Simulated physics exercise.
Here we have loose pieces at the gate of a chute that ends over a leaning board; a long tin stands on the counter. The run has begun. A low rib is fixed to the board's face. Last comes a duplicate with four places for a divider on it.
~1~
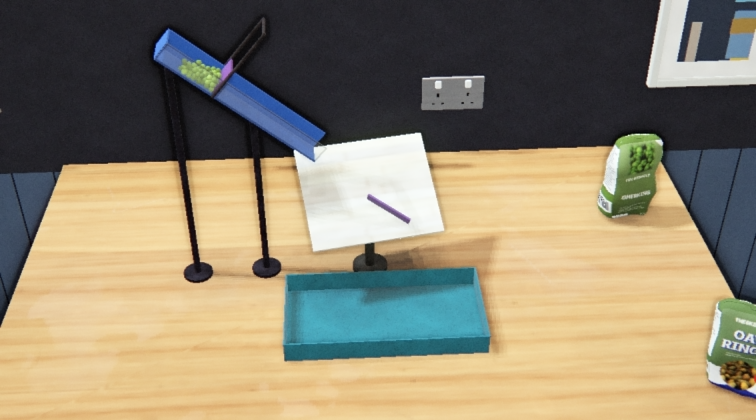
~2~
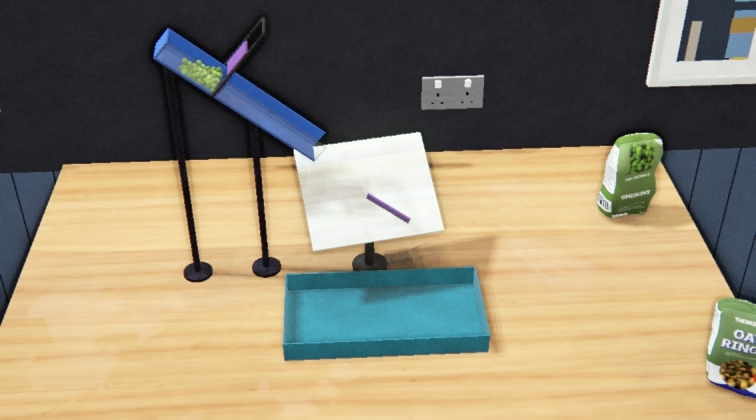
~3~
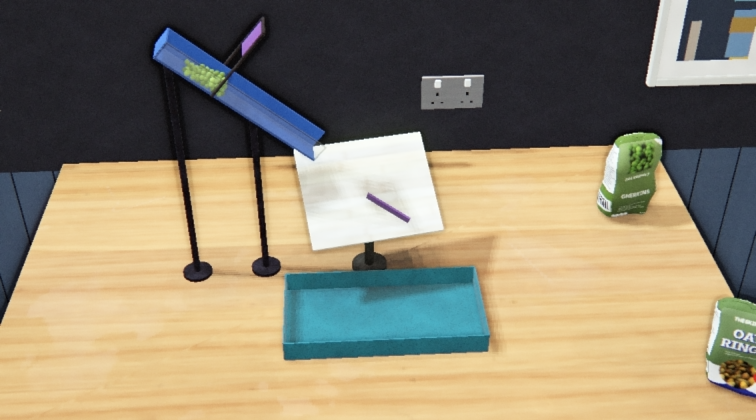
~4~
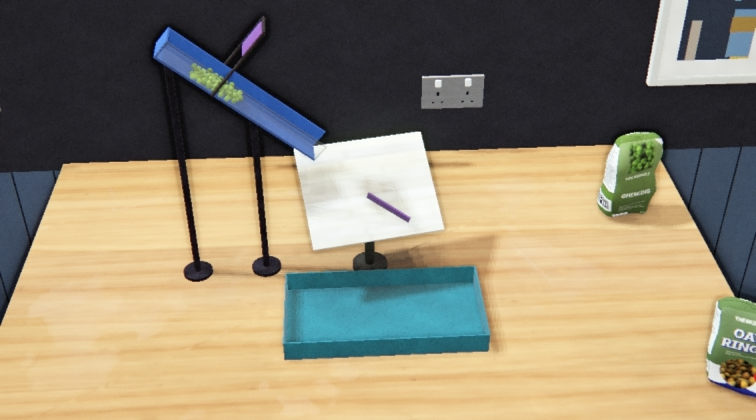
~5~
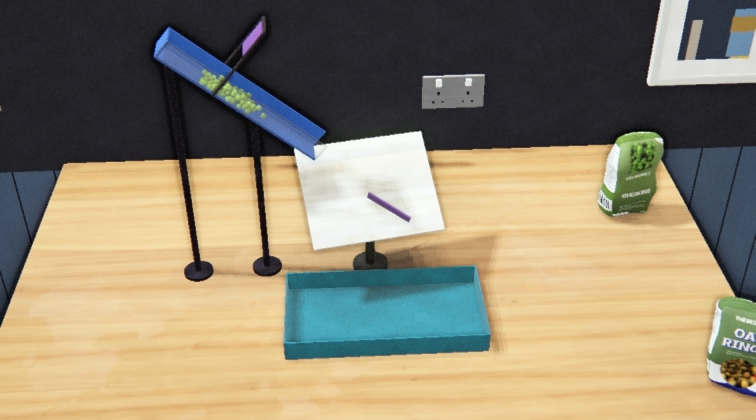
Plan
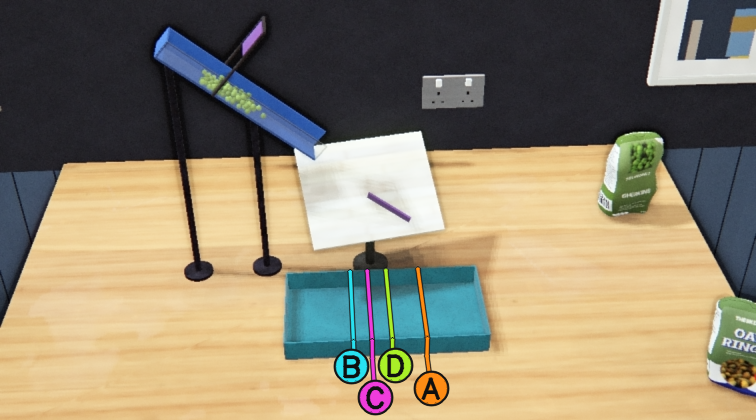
Green dried peas sliding down a sloping blue chute as its gate swings open, above a ribbed white board and teal tin.
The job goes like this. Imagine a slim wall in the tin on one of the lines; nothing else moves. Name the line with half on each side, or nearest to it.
Line A.
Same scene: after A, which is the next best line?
That is line D.
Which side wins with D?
More lands on the right.
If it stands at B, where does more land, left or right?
Right.
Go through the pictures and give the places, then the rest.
Load behind the gate at (204, 75), dried peas; lip of the chute at (314, 154), sloping fairly steeply, in the first picture.
Middle of the board at (369, 190), tilted fairly steeply; middle of its low edge at (380, 240); of its high edge at (358, 141), in the second picture.
Front corners of the tin at (283, 344) and (489, 335), empty; front of the load at (224, 87), in the third picture.
Middle of the load at (216, 87); its front at (237, 99), about a quarter of the way to the lip; rib from (368, 193) to (411, 218), in the fourth picture.
Middle of the load at (230, 94); its front at (263, 116), about half of the way to the lip, in the fifth picture.
On the marked copy, line A crosses the front rim at (427, 337); line B crosses the front rim at (353, 340); line C crosses the front rim at (372, 339); line D crosses the front rim at (392, 338).
With A, of what is caught, about half on the left of the divider, about half on the right.
With B, of what is caught, none on the left of the divider, all on the right.
With C, of what is caught, none on the left of the divider, all on the right.
With D, of what is caught, a small part on the left of the divider, most on the right.
